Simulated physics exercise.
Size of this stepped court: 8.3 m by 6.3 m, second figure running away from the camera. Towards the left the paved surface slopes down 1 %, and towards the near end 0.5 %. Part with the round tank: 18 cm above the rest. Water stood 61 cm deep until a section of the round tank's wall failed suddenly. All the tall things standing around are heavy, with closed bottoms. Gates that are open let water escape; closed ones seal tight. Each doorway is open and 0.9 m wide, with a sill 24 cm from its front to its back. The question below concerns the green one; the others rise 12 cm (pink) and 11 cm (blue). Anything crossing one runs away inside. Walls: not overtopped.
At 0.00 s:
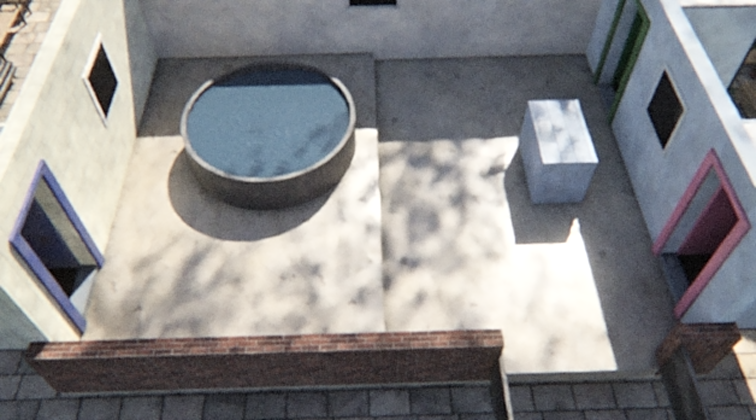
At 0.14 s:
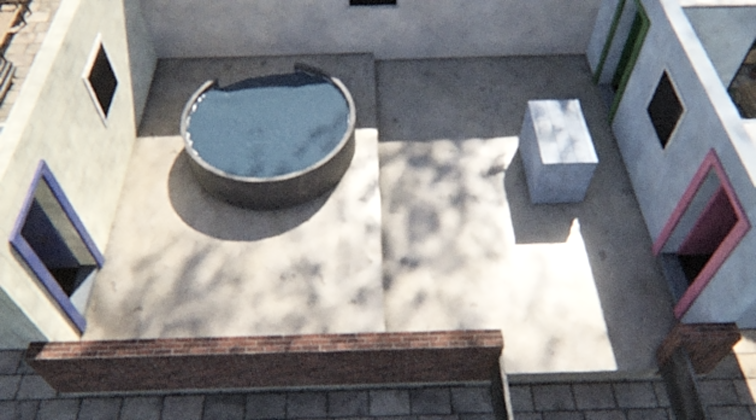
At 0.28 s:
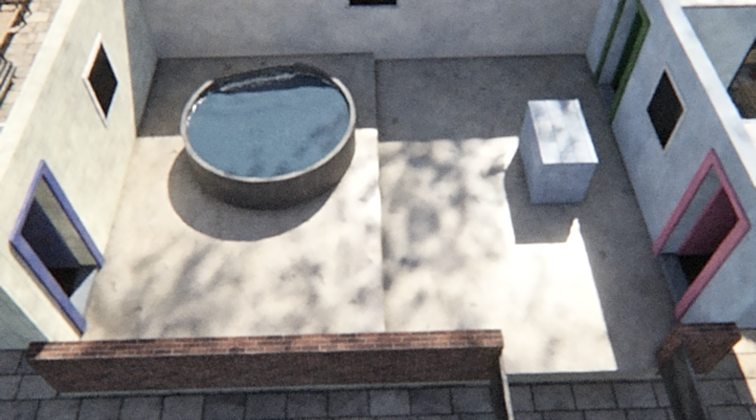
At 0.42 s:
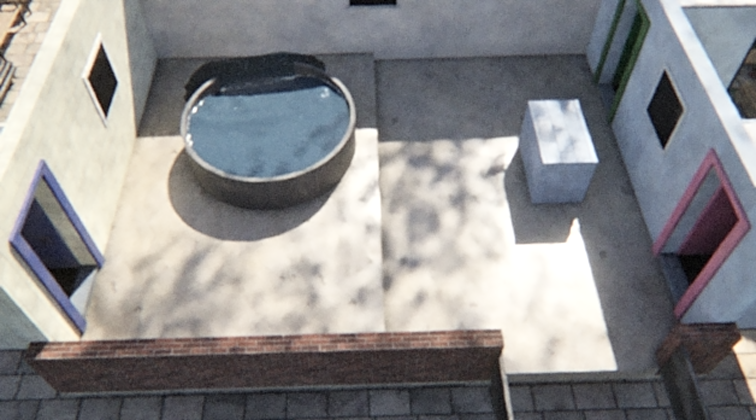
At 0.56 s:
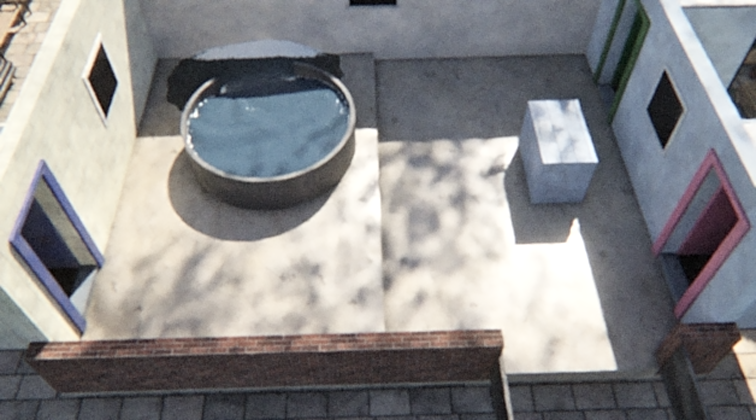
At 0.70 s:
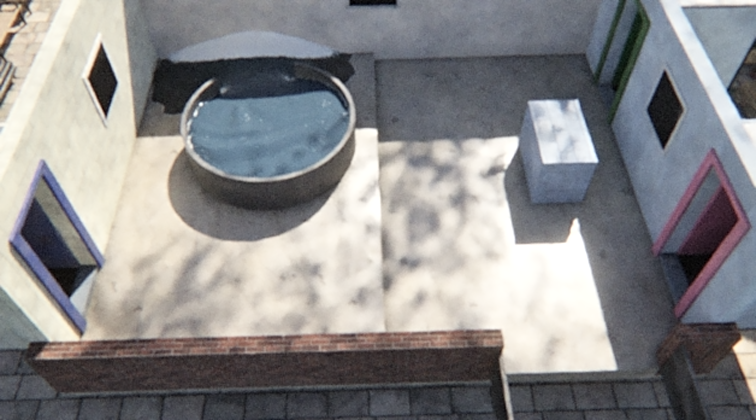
Water in a round tank rippled and poured out over its far side, then spread across the paved floor behind it as a dark wet patch and washed up against the back wall.
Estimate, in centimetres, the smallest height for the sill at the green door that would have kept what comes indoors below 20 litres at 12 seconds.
I would say 8 cm.
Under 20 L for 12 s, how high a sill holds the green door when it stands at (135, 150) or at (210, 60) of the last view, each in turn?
In turn: Roughly 8.0 cm, roughly 32 cm.
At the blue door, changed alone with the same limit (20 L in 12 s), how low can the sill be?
At blue, about 12.0 cm.
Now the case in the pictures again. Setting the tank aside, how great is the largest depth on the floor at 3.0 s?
40 cm.
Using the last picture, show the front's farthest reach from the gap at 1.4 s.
Pixel close to (421, 64).
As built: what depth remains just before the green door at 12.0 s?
The depth there is around 3.0 cm.
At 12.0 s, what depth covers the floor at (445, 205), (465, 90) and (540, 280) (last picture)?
Respectively 7 cm, 6 cm and 9 cm.
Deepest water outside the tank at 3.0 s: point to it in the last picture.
Near (167, 64).
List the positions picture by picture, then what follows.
The first frame shows the round tank at (269, 119) is whole and still, 61 cm deep; the green door at (619, 58) is dry.
In the second frame, water pours out on the far side and has run 0.3 m, to a hidden place; about 7 cm deep outside, 61 cm at the back.
In the third frame, the front is at a hidden place, 0.7 m from the gap on the far side; 1.1 m2 of floor is wet, 61 cm left at the back.
In the fourth frame, water pours out on the far side and has run 1.2 m, to (207, 67); about 8 cm deep outside, 61 cm at the back.
In the fifth frame, the gap is on the far side, the front 1.7 m out at (187, 59); the back of the round tank holds 61 cm.
In the sixth frame, water pours out on the far side and has run 1.9 m, to (165, 60); about 8 cm deep outside, 61 cm at the back; 4.8 m in a straight line remain to the green door at (619, 58).
After 1.4 s water covers 10 % of the floor, deepest (52 cm) near (157, 64); it has not reached the green door.
After 3.0 s water covers 40 % of the floor, deepest (40 cm) near (167, 64); it has not reached the green door.
After 12.0 s water covers 100 % of the floor, deepest (12 cm) near (74, 365); 3 cm at the green door, 58 litres in over its 5 cm sill.
At the green door as built, the water arrived by 3.4 s and peaked near 12 cm at 4.4 s.
With a sill of 6.5 cm, 33 litres would have come in within the 12 s; with 10 cm, 7 litres. So under 20 litres takes about 8 cm.
